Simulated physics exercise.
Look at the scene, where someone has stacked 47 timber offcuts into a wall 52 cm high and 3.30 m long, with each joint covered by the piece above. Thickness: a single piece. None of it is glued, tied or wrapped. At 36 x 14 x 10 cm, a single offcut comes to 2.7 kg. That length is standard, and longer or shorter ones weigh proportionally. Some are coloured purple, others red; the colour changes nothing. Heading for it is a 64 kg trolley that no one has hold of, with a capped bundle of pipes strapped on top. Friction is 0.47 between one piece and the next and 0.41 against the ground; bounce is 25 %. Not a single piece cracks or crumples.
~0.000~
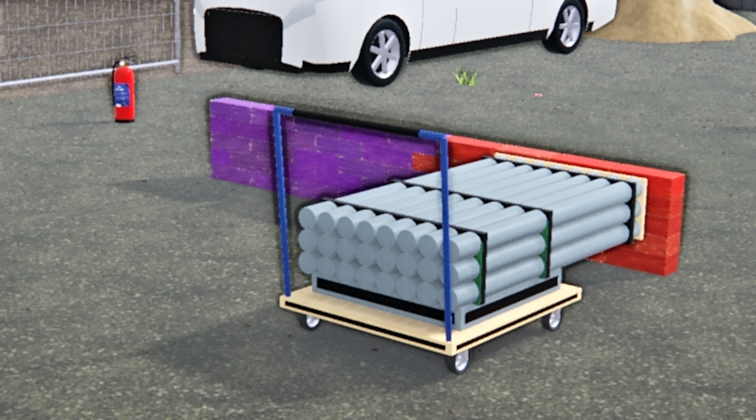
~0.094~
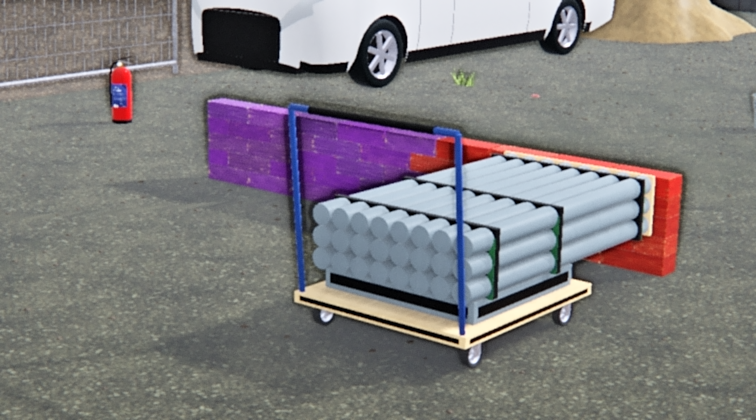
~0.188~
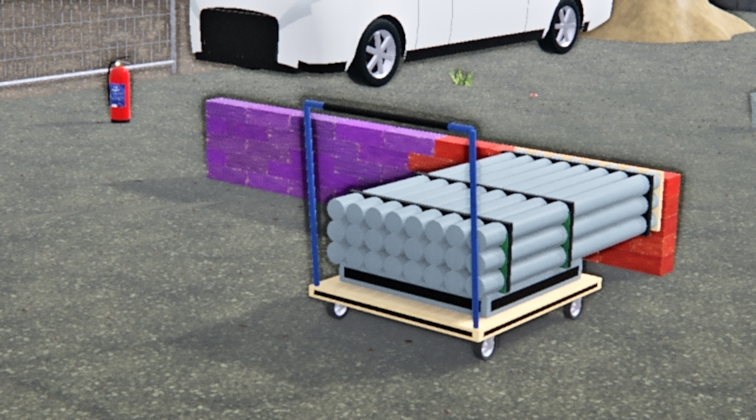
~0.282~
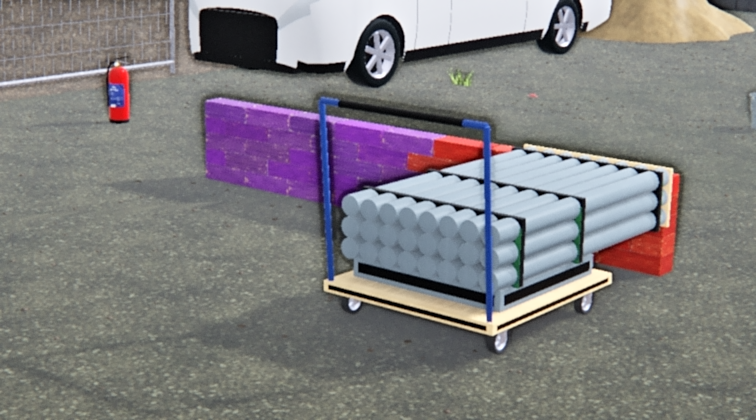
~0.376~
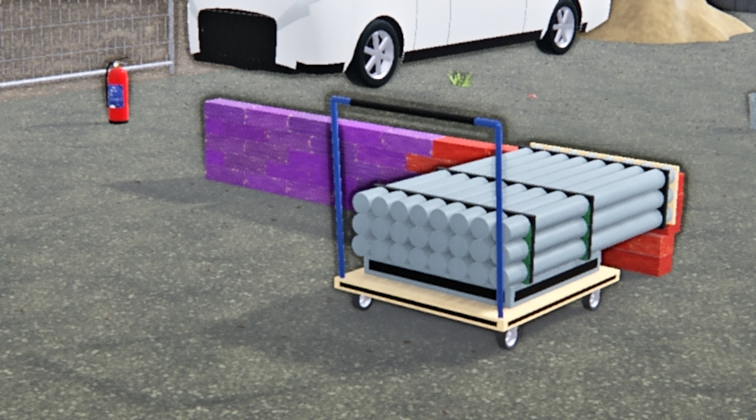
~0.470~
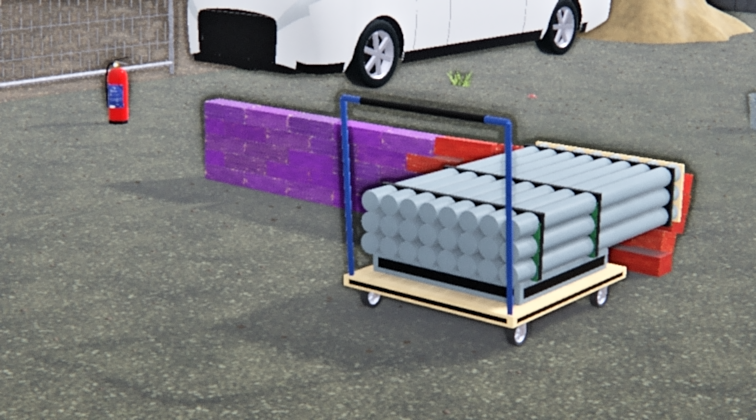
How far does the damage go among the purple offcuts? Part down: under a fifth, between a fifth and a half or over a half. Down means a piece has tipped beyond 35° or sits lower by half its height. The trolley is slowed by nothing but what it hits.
Below one in five.
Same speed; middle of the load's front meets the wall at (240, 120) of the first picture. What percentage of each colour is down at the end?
That would leave red at 0 % and purple at 40 %.
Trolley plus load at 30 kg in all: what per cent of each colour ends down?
The split would be red 70, then purple 0 per cent.
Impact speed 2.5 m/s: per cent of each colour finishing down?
Red 60%, purple 0%.
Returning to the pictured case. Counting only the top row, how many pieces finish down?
From the top row, the count is 4.
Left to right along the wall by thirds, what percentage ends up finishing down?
The left third ends at 0 per cent, the middle at 10 per cent and the right at 80 per cent.
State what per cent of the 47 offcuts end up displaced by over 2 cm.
35 % shifted.
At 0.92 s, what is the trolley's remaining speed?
Speed: Close to 0.5 m/s.
After 0.64 s, load 21 cm past the wall's line, still rolling; none of the 25 purple offcuts down (9 of 47 in all colours); top purple offcut unmoved; top red offcut 31° from how it stood.
After 0.92 s, load 36 cm past the wall's line, still rolling; none of the 25 purple offcuts down (15 of 47 in all colours); top purple offcut unmoved; top red offcut on its side.
In the end (2.4 s), load 81 cm past the wall's line, stopped; none of the 25 purple offcuts down (15 of 47 in all colours); top purple offcut unmoved; top red offcut upside down. That is 0 per cent. From the last view, middles, top purple offcut near (232, 111), top red offcut near (474, 194).
